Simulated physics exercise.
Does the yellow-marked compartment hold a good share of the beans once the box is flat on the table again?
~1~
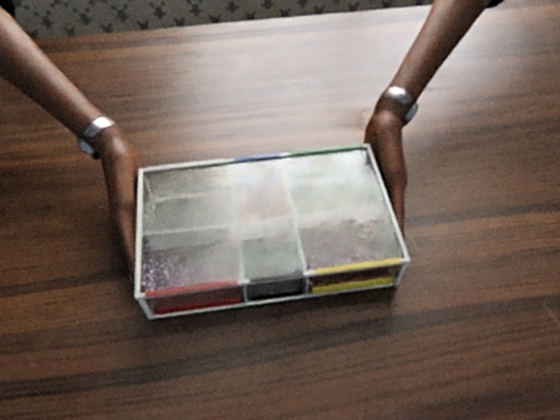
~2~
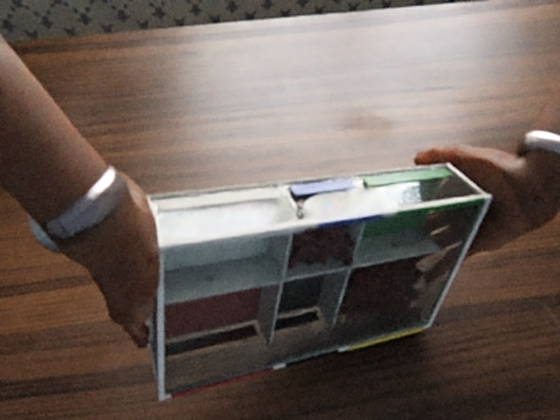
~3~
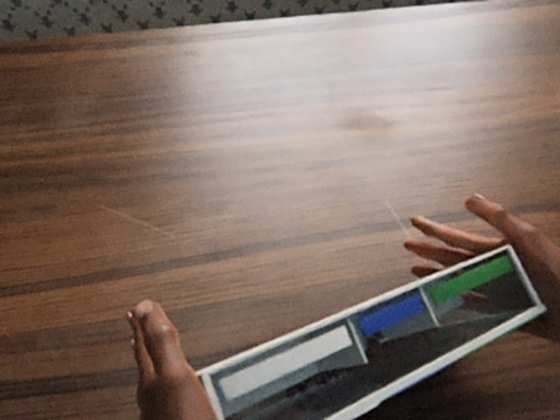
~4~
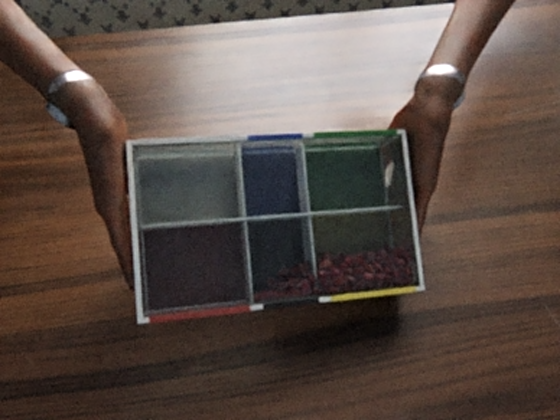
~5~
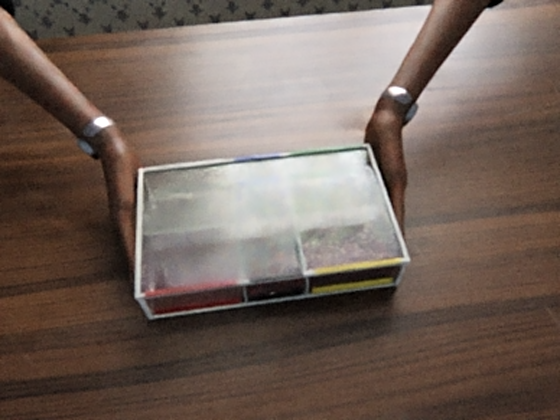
Yes, the yellow-marked compartment holds most of the beans at the end. The rest are in the black-marked compartment beside it.
